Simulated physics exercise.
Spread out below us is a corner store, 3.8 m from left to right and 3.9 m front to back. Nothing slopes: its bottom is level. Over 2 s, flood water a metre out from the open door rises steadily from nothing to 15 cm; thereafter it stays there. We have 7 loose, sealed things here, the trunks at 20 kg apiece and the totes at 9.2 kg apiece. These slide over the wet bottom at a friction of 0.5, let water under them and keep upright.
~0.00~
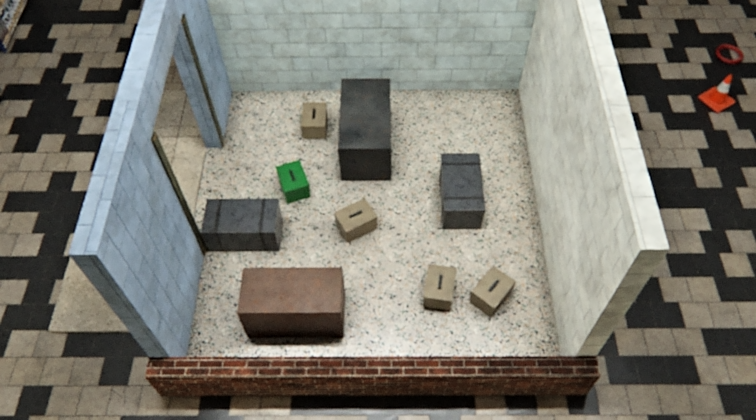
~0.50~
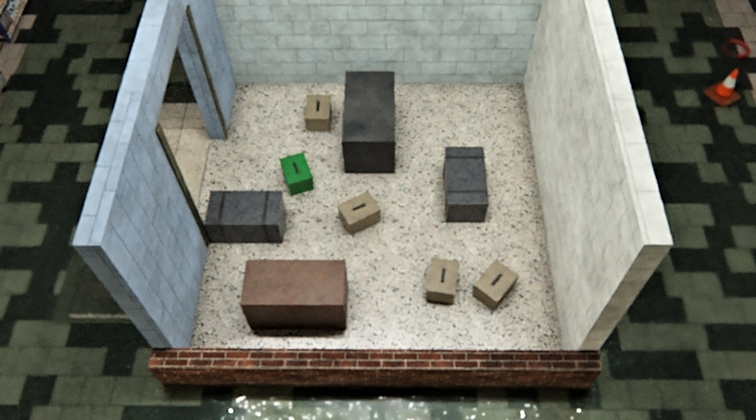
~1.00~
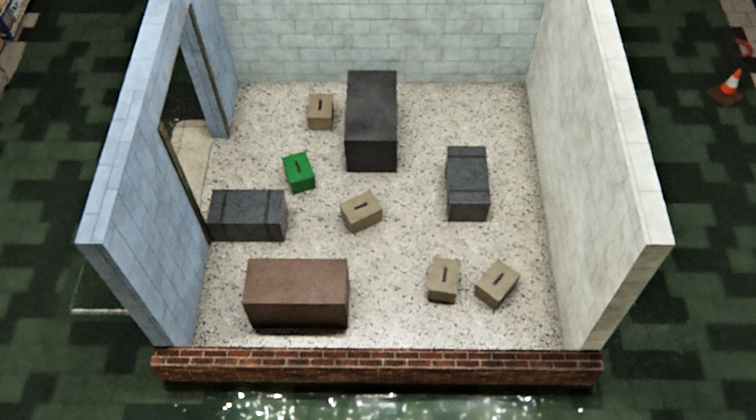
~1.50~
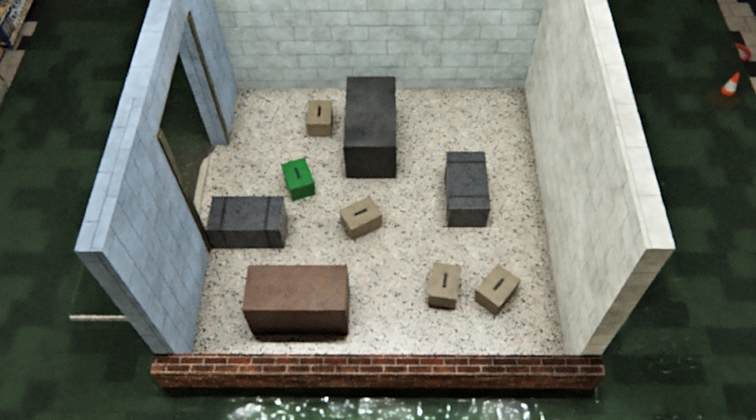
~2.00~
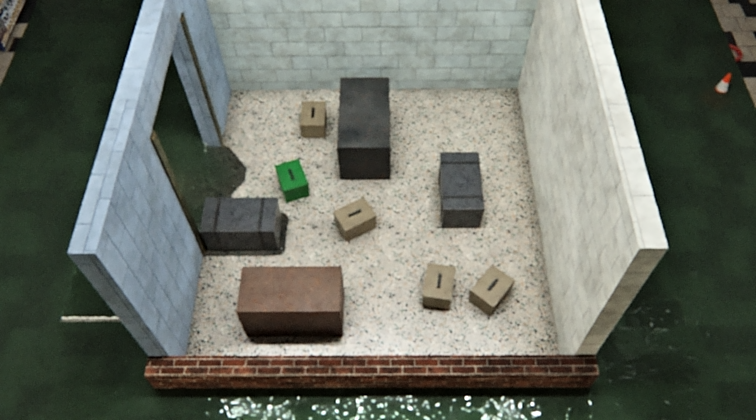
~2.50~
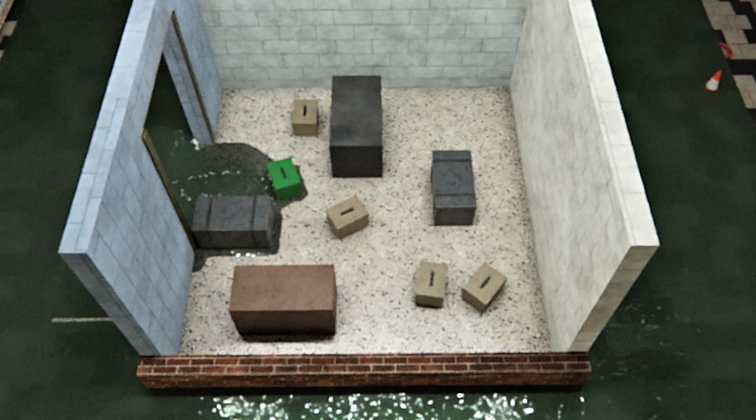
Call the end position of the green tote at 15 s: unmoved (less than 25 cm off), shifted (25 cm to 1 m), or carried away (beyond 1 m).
Carried away.
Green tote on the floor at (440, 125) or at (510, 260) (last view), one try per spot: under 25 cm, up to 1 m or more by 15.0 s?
Try one: Moderate displacement; try two: Moderate displacement.
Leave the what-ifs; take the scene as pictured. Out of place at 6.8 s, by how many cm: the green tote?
It is about 150 cm out of place by then.
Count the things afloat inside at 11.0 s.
4.
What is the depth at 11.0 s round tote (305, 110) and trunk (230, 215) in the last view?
Around 9 cm and 7 cm.
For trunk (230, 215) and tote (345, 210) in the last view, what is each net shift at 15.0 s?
Respectively 200 and 140 cm.
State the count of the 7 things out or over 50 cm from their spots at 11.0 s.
4.
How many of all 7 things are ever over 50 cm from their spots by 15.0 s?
It works out to 7.
After 3.5 s the green tote is near (320, 171), 0.4 m from its start, aground; 0 afloat.
After 6.8 s the green tote is near (421, 203), 1.6 m from its start, aground; 0 afloat.
After 11.0 s the green tote is near (476, 222), 2.3 m from its start, afloat; 4 afloat.
After 15.0 s the green tote is near (512, 336), 3.2 m from its start, afloat; 7 afloat.
